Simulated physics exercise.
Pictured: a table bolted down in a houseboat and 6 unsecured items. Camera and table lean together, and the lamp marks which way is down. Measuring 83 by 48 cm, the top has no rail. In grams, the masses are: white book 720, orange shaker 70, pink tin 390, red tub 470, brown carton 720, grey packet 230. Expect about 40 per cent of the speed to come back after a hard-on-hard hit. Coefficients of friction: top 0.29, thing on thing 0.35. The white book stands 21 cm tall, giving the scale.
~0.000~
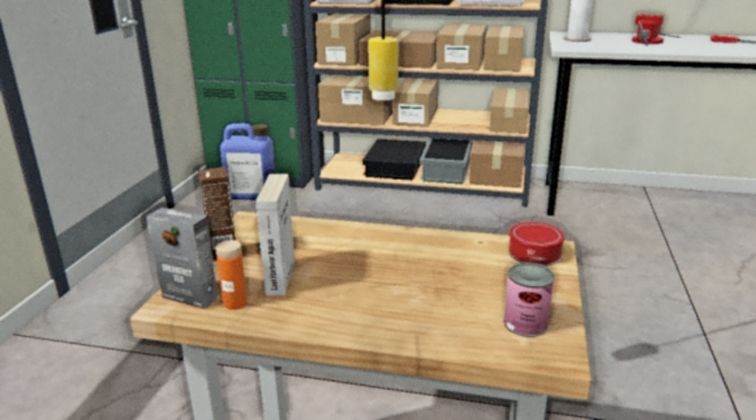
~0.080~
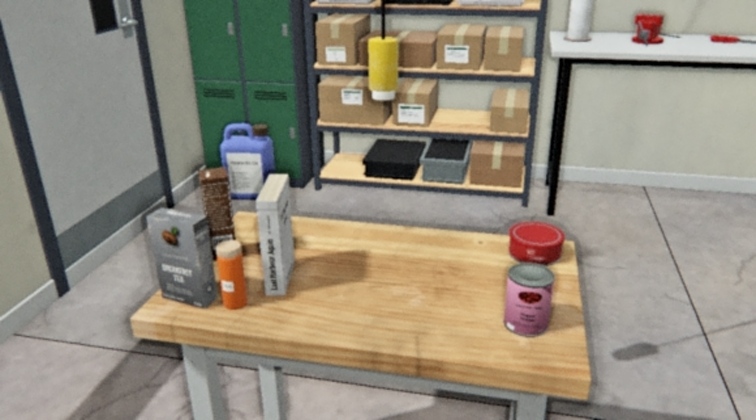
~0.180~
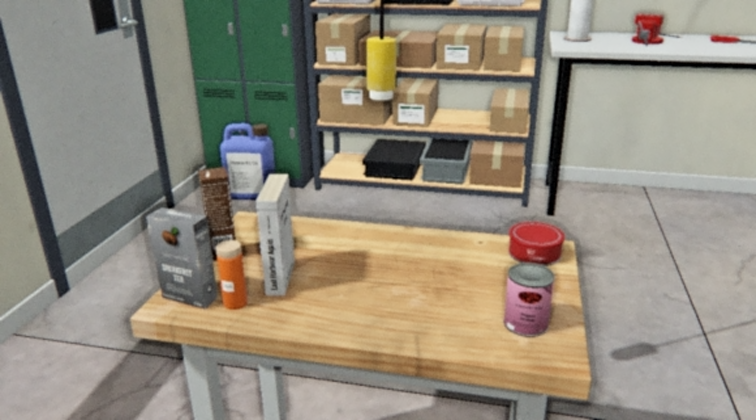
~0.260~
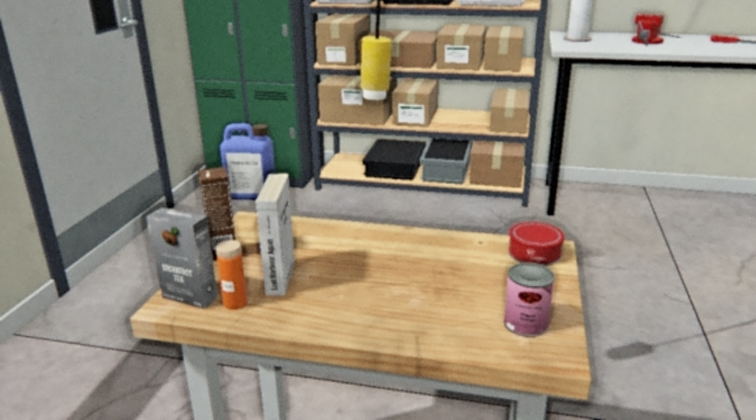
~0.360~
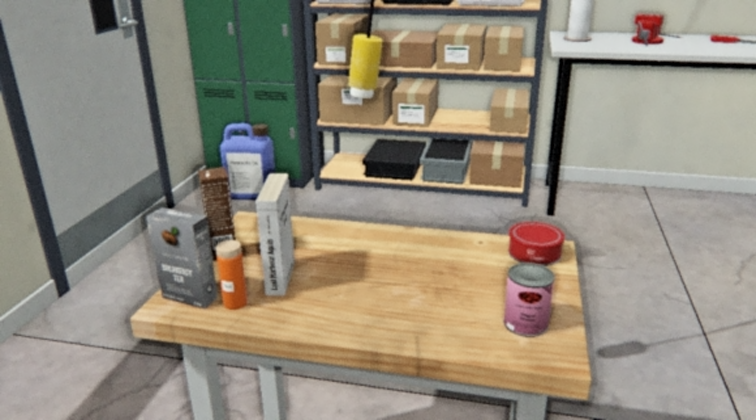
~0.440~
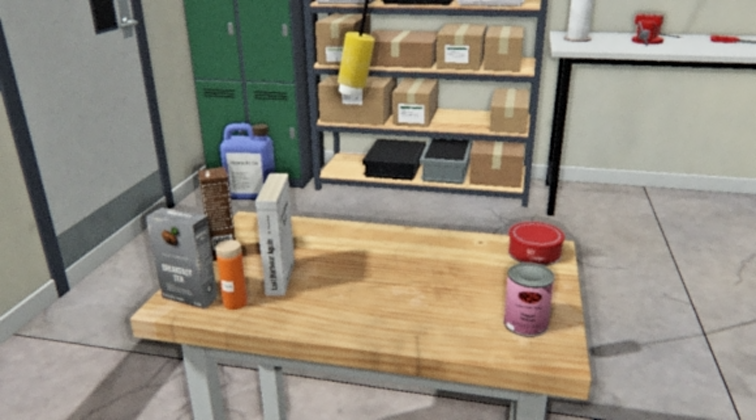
At first, a yellow cylinder hangs straight down in front of shelves of boxes, behind a wooden table holding cartons, a white book, an orange shaker, a pink tin and a red tub. Then the cylinder drifts slowly left, slanting more and more, while everything on the table stays still.
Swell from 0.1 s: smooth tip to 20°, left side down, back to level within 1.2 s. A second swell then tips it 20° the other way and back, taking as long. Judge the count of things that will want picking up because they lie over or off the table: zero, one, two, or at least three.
The count is at least three.
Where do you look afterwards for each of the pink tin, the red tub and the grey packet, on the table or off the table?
Afterwards, the pink tin stays on its support, the red tub stays on its support, and the grey packet leaves its support.
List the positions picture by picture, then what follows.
Boat level; white book (277, 234); orange shaker (232, 275), in the first picture.
Boat level; brown carton (218, 215); grey packet (184, 259), in the second picture.
Heel 1°, left side down; pink tin (529, 299); red tub (536, 244), in the third picture.
Heel 3°, left side down; brown carton (218, 215); grey packet (184, 259), in the fourth picture.
Heel 8°, left side down; pink tin (529, 299); red tub (536, 244), in the fifth picture.
Heel 12°, left side down; white book (277, 234); orange shaker (232, 275), in the sixth picture.
After 1.14 s, heel 3°, left side down; white book, brown carton and grey packet now off the table; orange shaker moved 5 cm near (205, 274); pink tin moved 5 cm.
After 1.54 s, heel 7°, right side down; orange shaker moved 5 cm near (205, 274); pink tin moved 5 cm; red tub moved 5 cm.
In the end (3.0 s), off the table, white book, brown carton and grey packet; the other 3 under 5 cm from the start. At the end, from the last picture's camera, orange shaker near (228, 277).
